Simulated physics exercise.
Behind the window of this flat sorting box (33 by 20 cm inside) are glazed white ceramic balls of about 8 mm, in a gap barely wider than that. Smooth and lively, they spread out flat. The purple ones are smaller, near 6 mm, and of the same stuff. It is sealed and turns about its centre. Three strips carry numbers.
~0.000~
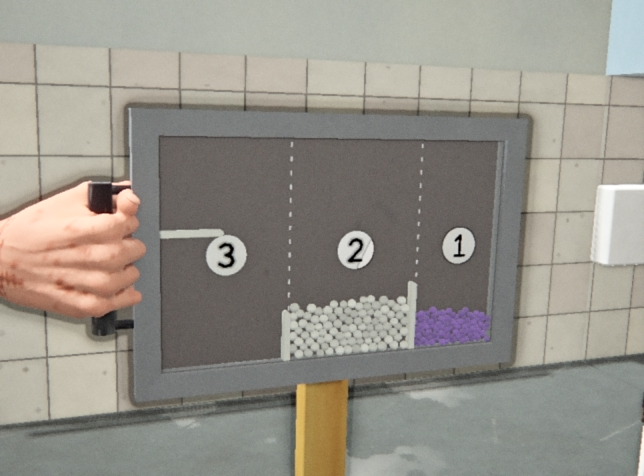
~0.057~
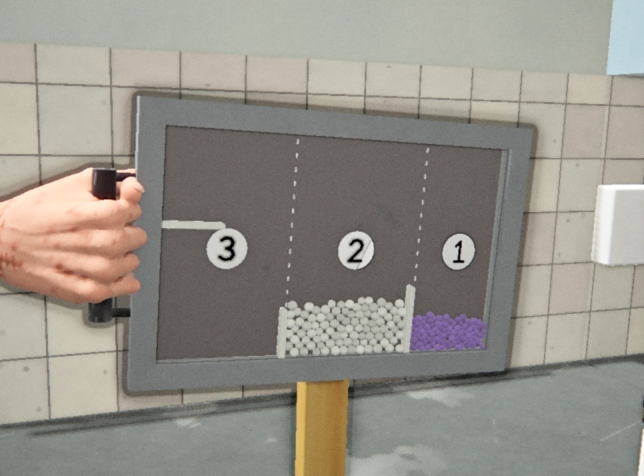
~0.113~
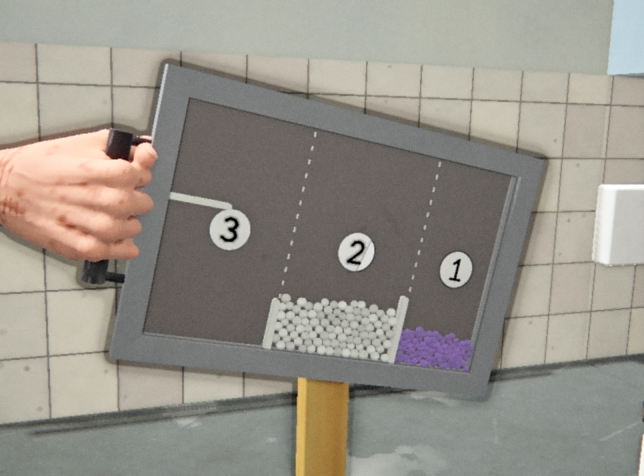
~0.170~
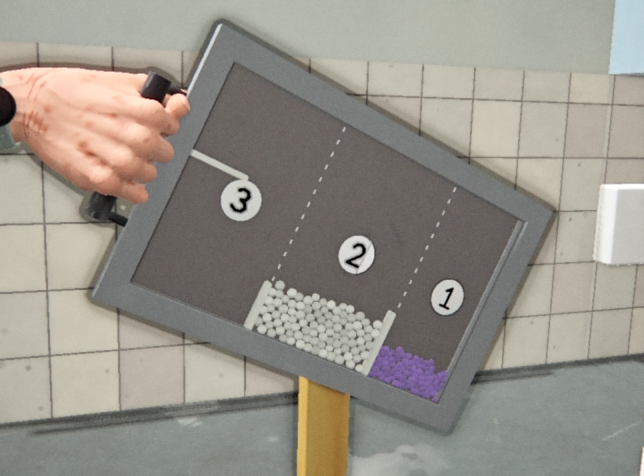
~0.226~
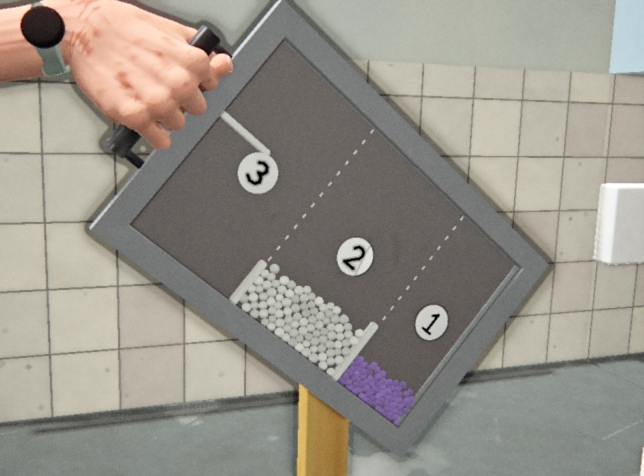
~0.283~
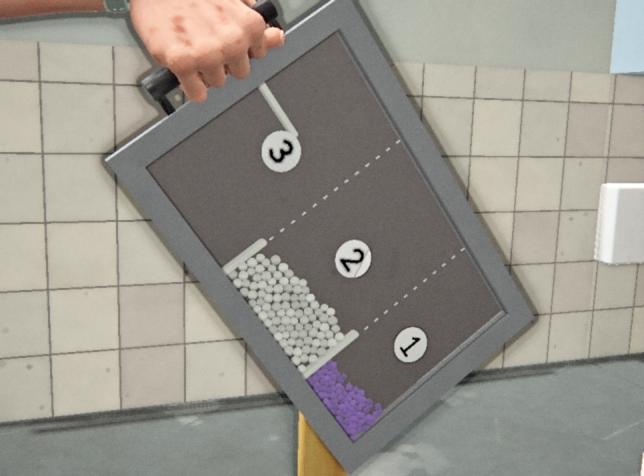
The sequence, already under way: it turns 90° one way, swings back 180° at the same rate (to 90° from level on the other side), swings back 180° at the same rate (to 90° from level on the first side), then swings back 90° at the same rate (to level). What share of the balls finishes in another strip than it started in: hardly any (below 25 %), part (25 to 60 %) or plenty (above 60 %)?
Answer: Part.
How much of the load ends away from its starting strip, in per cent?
Some 45 per cent.
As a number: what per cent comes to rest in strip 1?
Roughly 70 per cent.
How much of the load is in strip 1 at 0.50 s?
Roughly 55 per cent.
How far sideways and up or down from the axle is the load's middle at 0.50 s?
About 7 cm left and 9 cm below.
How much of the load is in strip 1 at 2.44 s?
About 70 per cent.
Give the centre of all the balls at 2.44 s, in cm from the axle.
About 3 cm right and 11 cm below.
After 0.50 s, it stands 90° clockwise; the balls' middle is 7 cm left of and 9 cm below the centre; no. 1, 55 %, no. 2, 45 %; 5 % have changed strip.
After 2.44 s, it stands 45° clockwise; the balls' middle is 3 cm right of and 11 cm below the centre; no. 1, 70 %, no. 2, 20 %, no. 3, 10 %; 45 % have changed strip.
After 2.69 s, it stands level; the balls' middle is 10 cm right of and 6 cm below the centre; no. 1, 70 %, no. 2, 20 %, no. 3, 10 %; 45 % have changed strip.
At rest by 3.9 s, it stands level; no. 1, 70 %, no. 2, 20 %, no. 3, 10 %; 45 % have changed strip.
